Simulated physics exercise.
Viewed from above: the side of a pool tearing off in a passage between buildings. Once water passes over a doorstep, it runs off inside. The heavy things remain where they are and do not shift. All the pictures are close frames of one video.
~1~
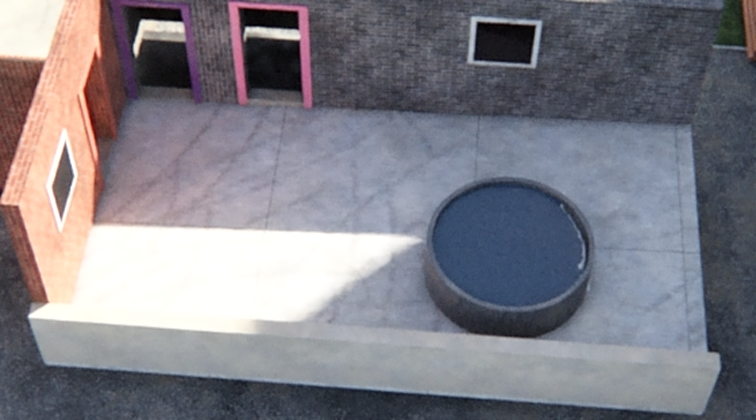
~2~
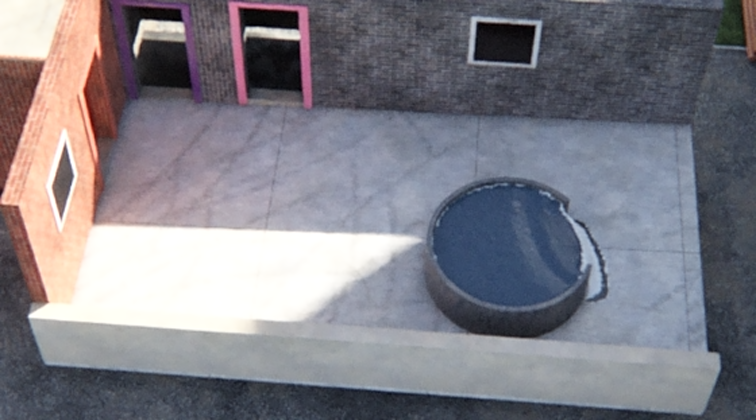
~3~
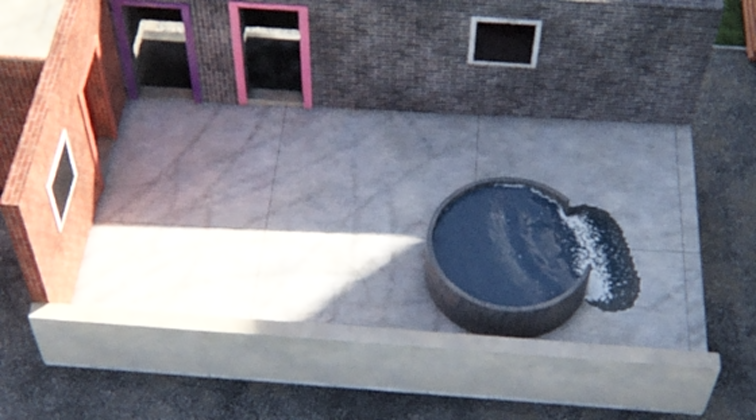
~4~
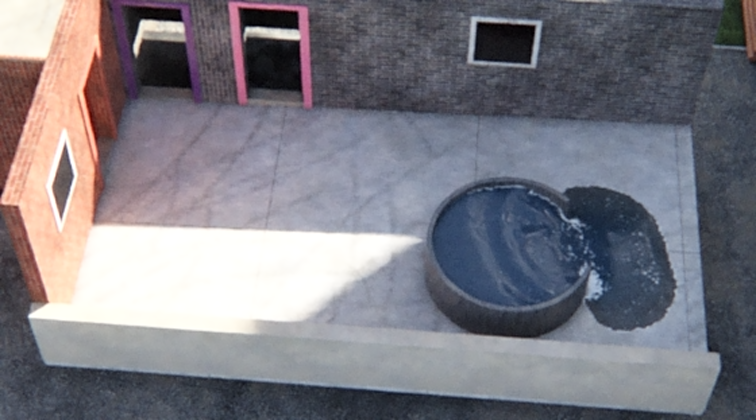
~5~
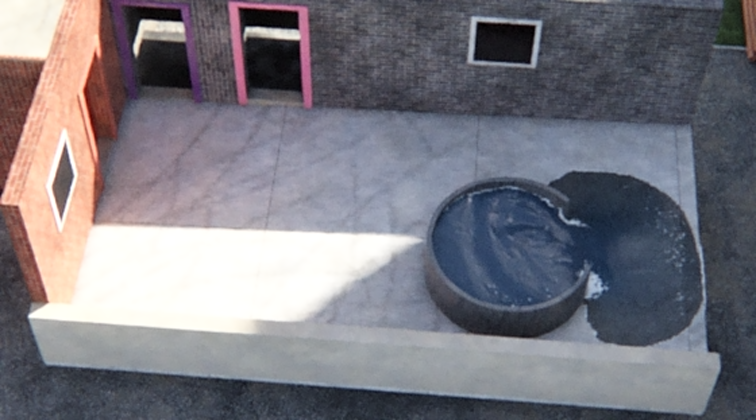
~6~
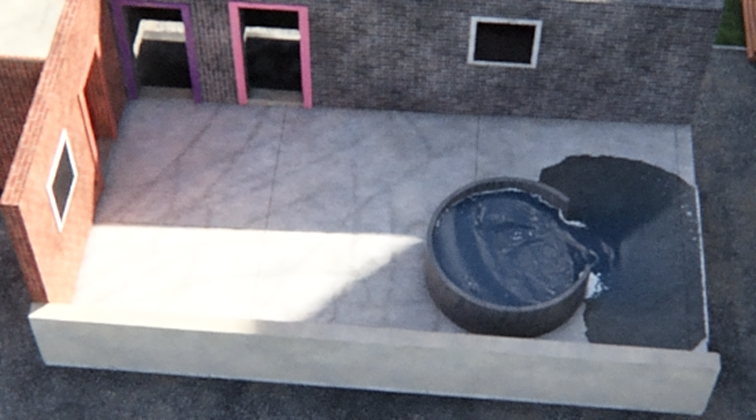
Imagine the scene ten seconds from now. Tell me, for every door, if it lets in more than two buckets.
Result: The red door will not go over two buckets; the pink door will not go over two buckets; the purple door will not go over two buckets.
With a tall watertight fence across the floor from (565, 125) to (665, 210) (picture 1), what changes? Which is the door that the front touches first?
I'd say the pink one.
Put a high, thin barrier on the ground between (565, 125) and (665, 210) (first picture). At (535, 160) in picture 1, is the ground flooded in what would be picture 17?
There: Covered.
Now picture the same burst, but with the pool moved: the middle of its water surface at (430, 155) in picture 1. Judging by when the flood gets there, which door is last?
Door noted: The one in red.
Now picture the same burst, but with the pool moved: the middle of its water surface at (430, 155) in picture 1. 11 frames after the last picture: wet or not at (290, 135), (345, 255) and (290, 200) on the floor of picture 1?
So, in the order given, I'd say unaffected, unaffected, unaffected.
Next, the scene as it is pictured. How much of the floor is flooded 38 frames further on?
I make it 25 per cent.
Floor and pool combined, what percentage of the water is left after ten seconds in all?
About 28 %.
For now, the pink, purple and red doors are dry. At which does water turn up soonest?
That would be the pink one.
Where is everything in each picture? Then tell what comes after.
In the first picture, still water in the pool at (510, 245).
In the second picture, water pours out at (582, 252) and has run to a hidden place.
In the third picture, water pours out at (582, 254) and has run to (625, 305).
In the fourth picture, water pours out at (582, 255) and has run to (660, 311).
In the fifth picture, the front is at (702, 292), out from the gap at (582, 255).
In the sixth picture, water pours out at (582, 255) and has run to (695, 192).
A moment on, water covers 15 % of the floor; the red door not reached, the pink door not reached, the purple door not reached.
Next, water covers 20 % of the floor; the red door not reached, the pink door not reached, the purple door not reached.
Then, water covers 20 % of the floor; the red door not reached, the pink door not reached, the purple door not reached.
Later, water covers 25 % of the floor; the red door not reached, the pink door not reached, the purple door not reached.
In the end, water covers 25 % of the floor; the red door not reached, the pink door wet at the sill, nothing in, the purple door wet at the sill, nothing in.
